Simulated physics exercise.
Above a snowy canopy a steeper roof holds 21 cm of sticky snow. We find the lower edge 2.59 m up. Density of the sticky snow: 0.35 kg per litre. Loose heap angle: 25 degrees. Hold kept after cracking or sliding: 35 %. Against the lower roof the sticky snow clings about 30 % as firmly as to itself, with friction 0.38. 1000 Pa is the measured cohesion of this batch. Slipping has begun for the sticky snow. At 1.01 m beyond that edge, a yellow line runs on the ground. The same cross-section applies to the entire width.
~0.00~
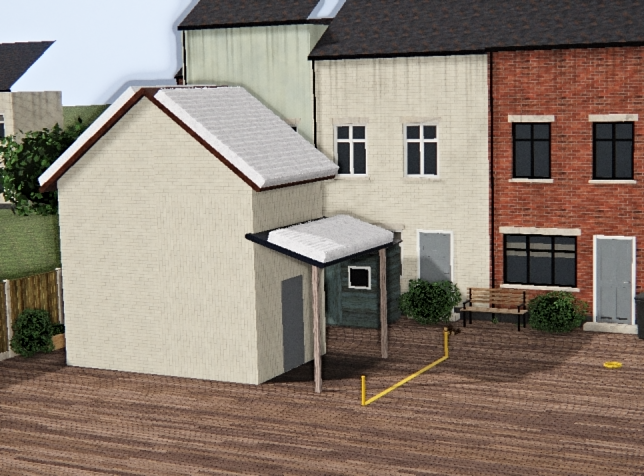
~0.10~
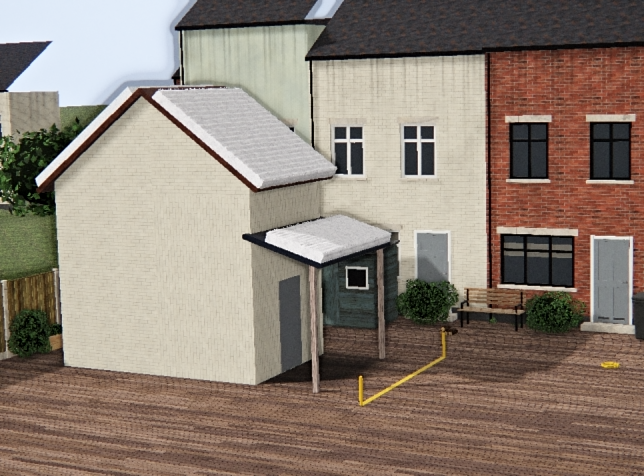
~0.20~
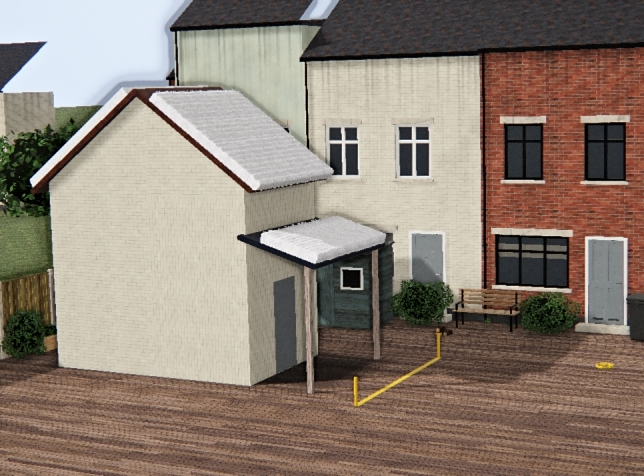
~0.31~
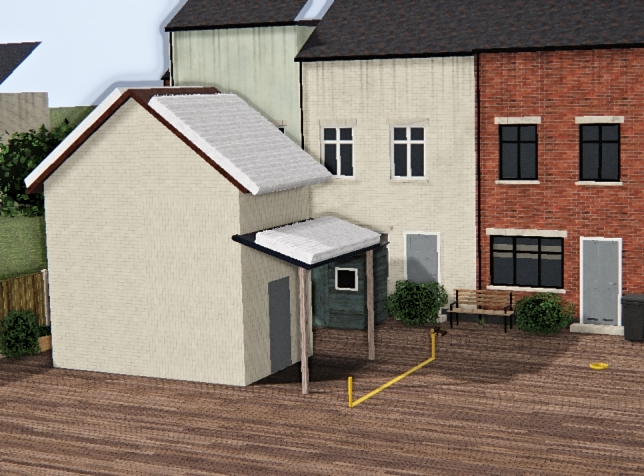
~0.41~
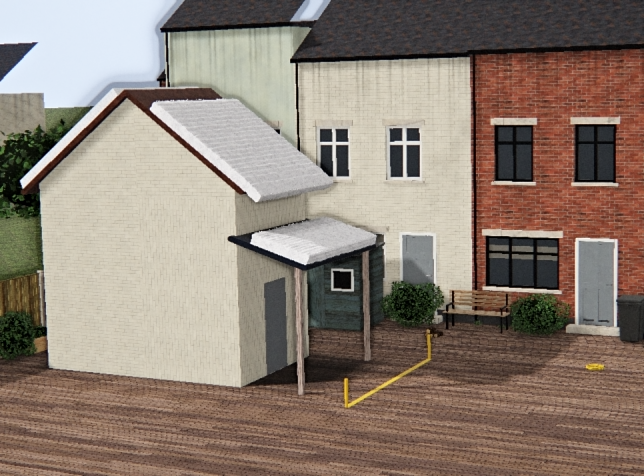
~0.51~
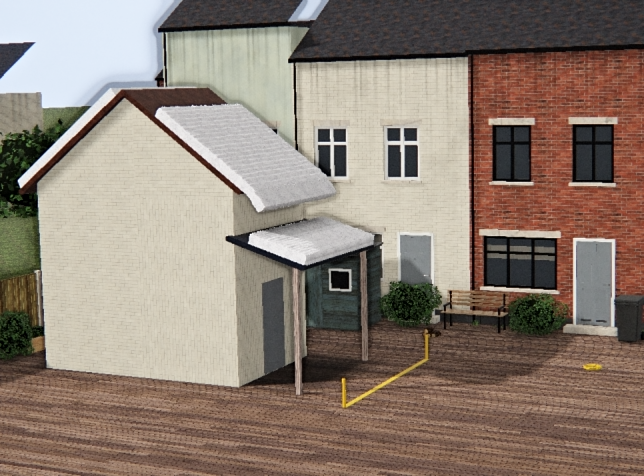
A paved yard behind a row of houses is seen from slightly above, the view drifting slowly so the buildings shift left. A cream outbuilding with a snowy pitched roof stands left, its snow-topped canopy on posts beside a yellow ground line, with pale green, cream and red-brick houses, a bench and bushes behind. The upper roof's thick white snow slides down rightward, baring dark roof near the ridge and jutting over the canopy.
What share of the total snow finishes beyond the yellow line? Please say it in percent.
About 69 %.
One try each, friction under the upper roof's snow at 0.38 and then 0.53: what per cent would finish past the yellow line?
One try each gives 45 % and then 18 %.
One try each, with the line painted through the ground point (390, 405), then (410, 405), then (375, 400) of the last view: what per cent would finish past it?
50 %, then 35 %, then 60 %.
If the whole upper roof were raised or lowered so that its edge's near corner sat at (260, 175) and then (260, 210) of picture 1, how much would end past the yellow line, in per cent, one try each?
65 %, then 55 %.
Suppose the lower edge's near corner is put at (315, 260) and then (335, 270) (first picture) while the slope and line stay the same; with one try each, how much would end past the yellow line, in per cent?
Close to 65 % on the first try, close to 65 % on the next.
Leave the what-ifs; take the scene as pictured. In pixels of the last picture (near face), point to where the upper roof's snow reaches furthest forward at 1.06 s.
Pixel: Approx. (317, 255).
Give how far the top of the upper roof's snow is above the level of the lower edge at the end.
Looks like around 0.6 m above that edge.
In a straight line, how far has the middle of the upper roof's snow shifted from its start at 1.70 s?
Straight-line shift: Around 5.0 m.
After 1.06 s, none is below the lower edge and 0 % is past the line.
After 1.70 s, 58 % is below the lower edge and 51 % is past the line.
After 2.35 s, 79 % is below the lower edge and 68 % is past the line.
After 3.00 s, 79 % is below the lower edge and 69 % is past the line.
After 3.10 s, 79 % is below the lower edge and 69 % is past the line.
